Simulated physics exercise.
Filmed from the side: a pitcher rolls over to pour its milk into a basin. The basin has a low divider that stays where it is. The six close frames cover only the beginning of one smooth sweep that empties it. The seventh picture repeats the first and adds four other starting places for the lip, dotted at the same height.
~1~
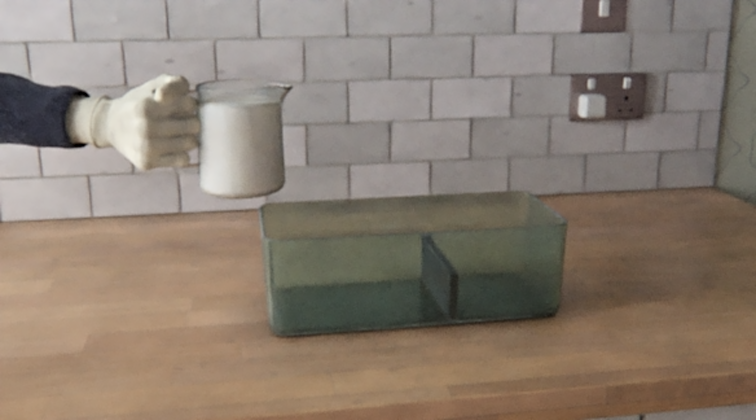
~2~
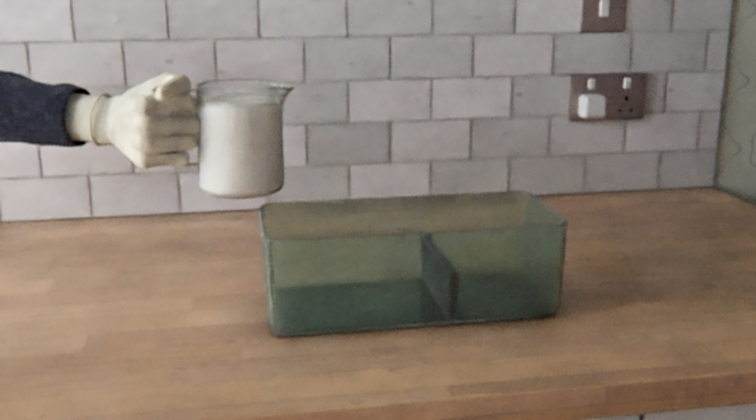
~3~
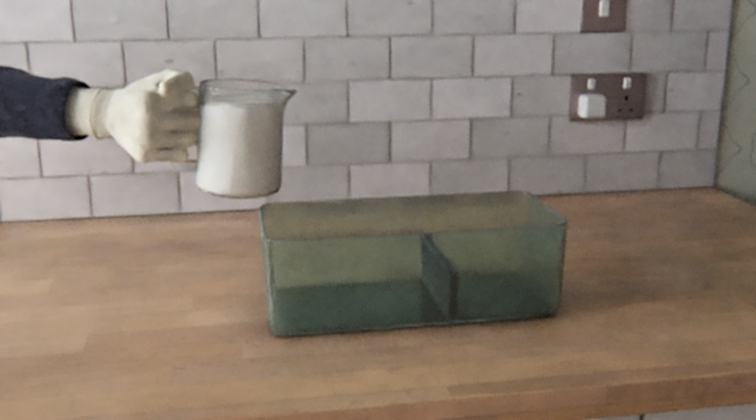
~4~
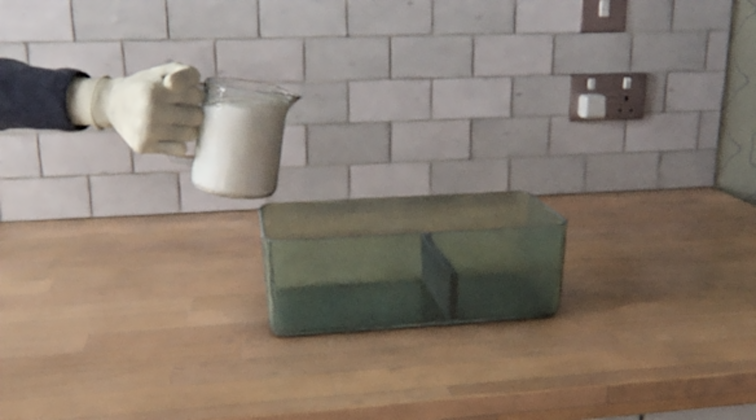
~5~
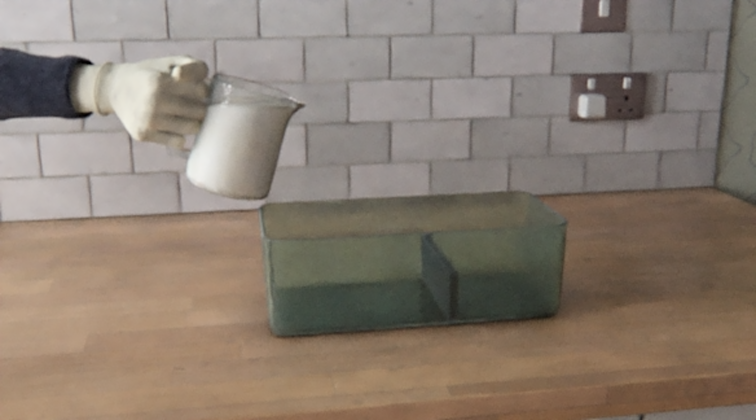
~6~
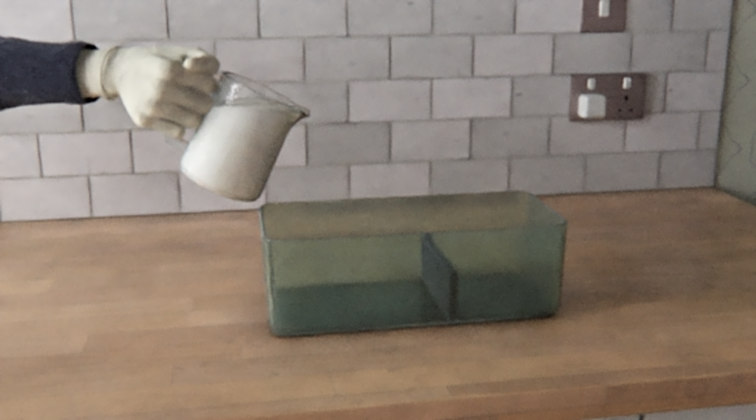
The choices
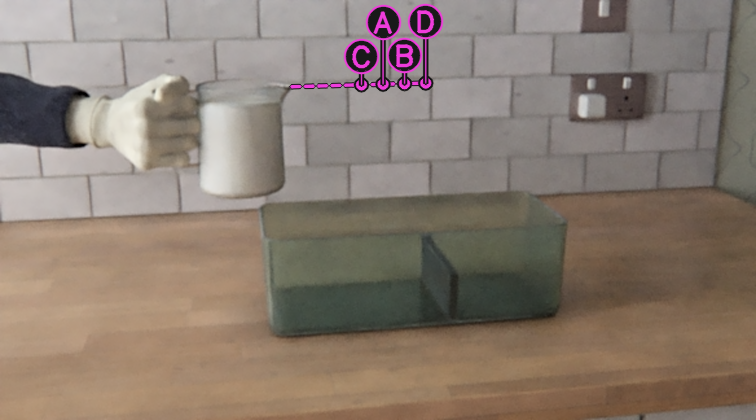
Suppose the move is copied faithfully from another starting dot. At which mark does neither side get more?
I would pick spot A.
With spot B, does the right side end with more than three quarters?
Yes.
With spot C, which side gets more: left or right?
The left side.
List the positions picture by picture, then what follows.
Upright, lip at (291, 86); basin from (270, 333) to (558, 312); top of the wall at (439, 253); nothing has left yet.
Upright, lip at (292, 87); nothing has left yet.
Tipped about 5°, lip at (295, 91); nothing has left yet.
Tipped about 10°, lip at (300, 96); nothing has left yet.
Tipped about 18°, lip at (304, 104); nothing has left yet.
Tipped about 27°, lip at (308, 114); nothing has left yet.
On the marked copy, A at (383, 84); B at (404, 83); C at (361, 84); D at (425, 83).
Choosing A, about 52 % ends left of the wall and 47 % right of it.
Choosing B, about 14 % ends left of the wall and 85 % right of it.
Choosing C, about 95 % ends left of the wall and 4 % right of it.
Choosing D, about 3 % ends left of the wall and 95 % right of it.
